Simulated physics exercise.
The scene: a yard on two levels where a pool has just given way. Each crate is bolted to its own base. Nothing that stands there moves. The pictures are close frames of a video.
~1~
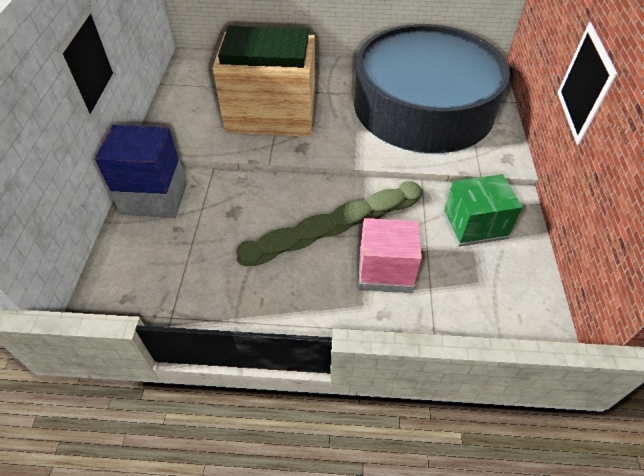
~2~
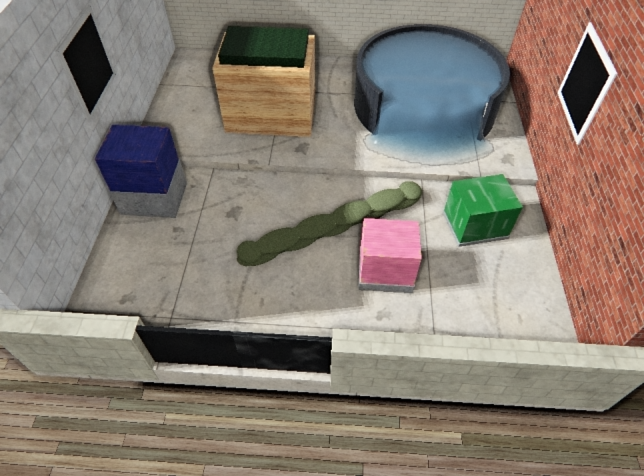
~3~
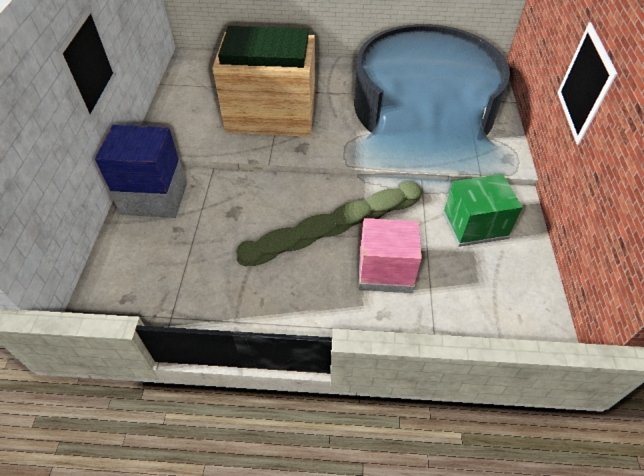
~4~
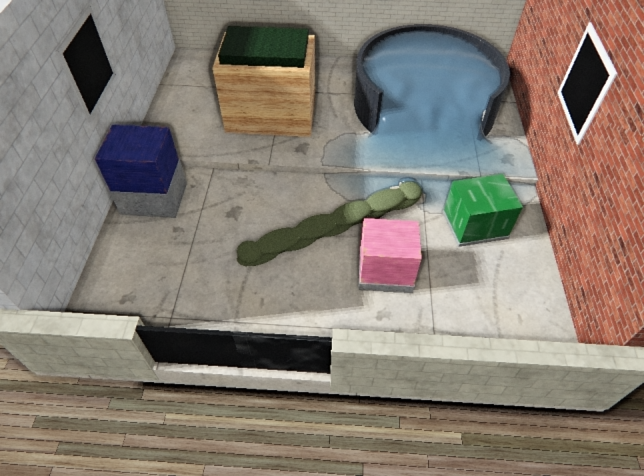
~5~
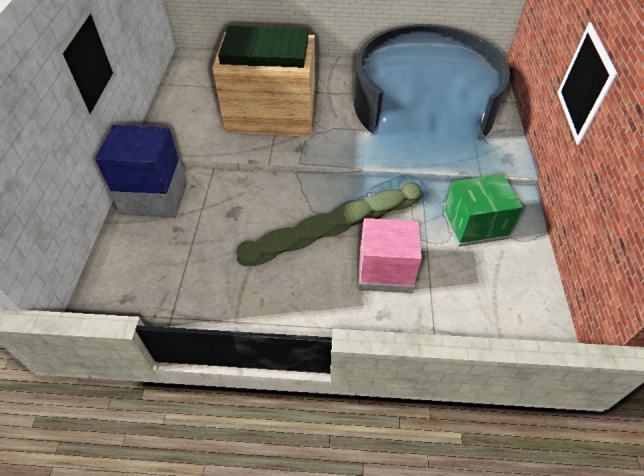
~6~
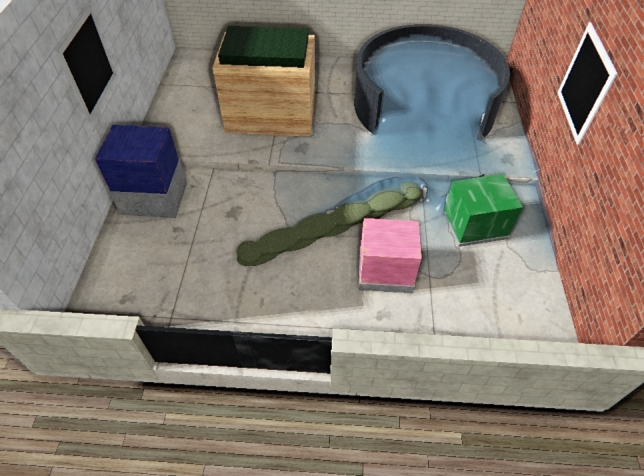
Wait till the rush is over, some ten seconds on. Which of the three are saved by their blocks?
The green crate is soaked; the blue crate keeps dry; the pink crate is soaked.
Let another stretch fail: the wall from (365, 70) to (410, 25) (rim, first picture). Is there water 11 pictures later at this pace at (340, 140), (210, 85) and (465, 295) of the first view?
In that order: Flooded, covered, not flooded.
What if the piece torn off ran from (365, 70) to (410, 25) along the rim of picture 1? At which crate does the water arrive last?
It is the crate marked pink.
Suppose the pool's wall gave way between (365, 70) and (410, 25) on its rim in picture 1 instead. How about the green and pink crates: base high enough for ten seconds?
In short: The green one takes water, the pink one keeps dry.
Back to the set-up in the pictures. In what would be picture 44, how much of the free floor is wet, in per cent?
Close to 70 %.
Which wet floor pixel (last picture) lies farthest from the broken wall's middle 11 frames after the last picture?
Close to (60, 327).
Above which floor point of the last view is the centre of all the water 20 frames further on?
Near (377, 214).
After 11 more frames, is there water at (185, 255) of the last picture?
Verdict: Awash.
A moment on, water covers 35 % of the floor; the green crate water round its plinth, the blue crate not reached, the pink crate water round its plinth.
Next, water covers 55 % of the floor; the green crate water round its plinth, the blue crate water round its plinth, the pink crate water round its plinth.
Then, water covers 65 % of the floor; the green crate water round its plinth, the blue crate water round its plinth, the pink crate water round its plinth.
Later, water covers 70 % of the floor; the green crate water round its plinth, the blue crate water round its plinth, the pink crate water round its plinth.
In the end, water covers 80 % of the floor; the green crate was topped, the blue crate stayed above the water, the pink crate was topped.
